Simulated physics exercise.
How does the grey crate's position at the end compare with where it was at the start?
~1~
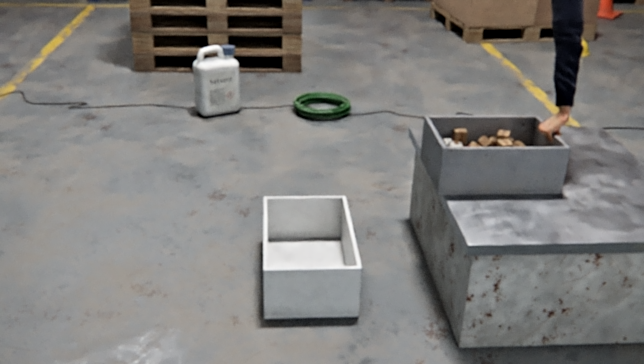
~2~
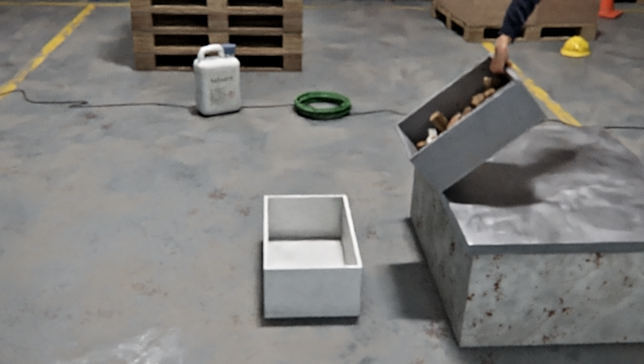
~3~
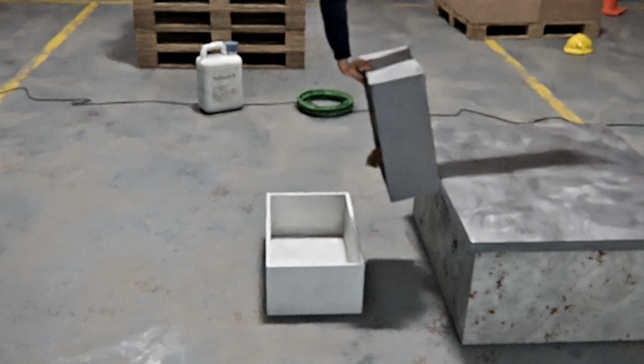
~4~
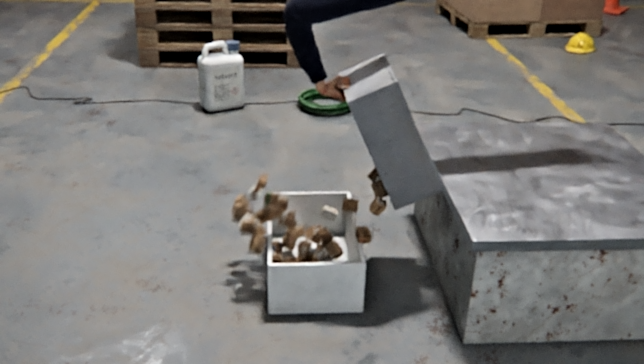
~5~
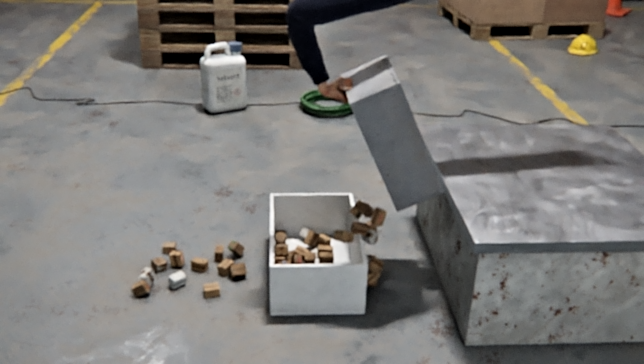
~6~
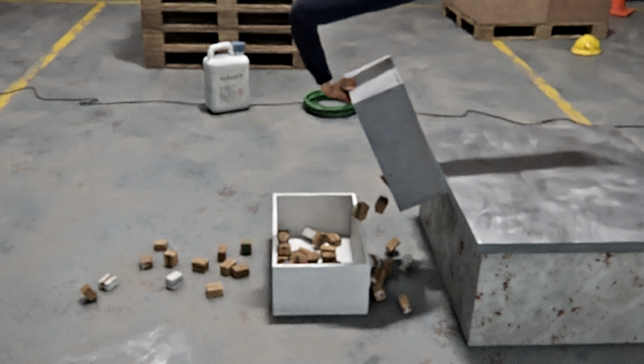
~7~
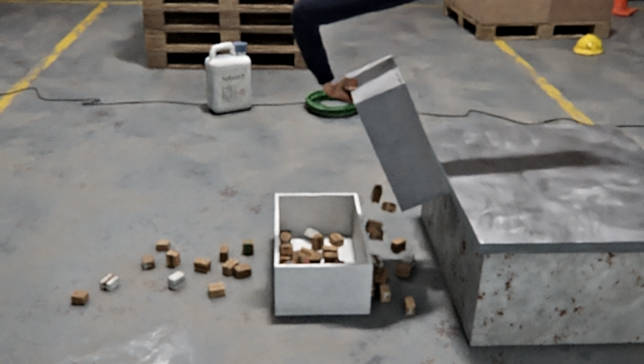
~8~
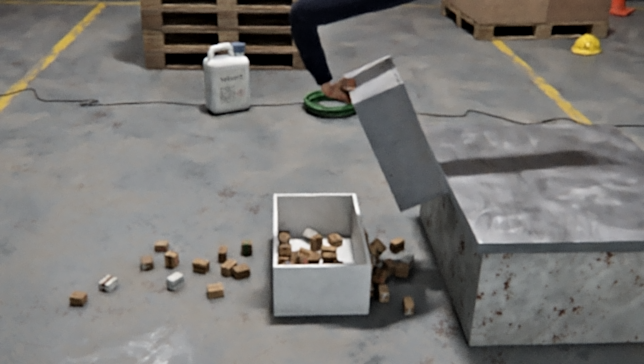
It began sitting level on top of the bench, and it ended farther to the left, held steeply tipped at the bench's left edge.
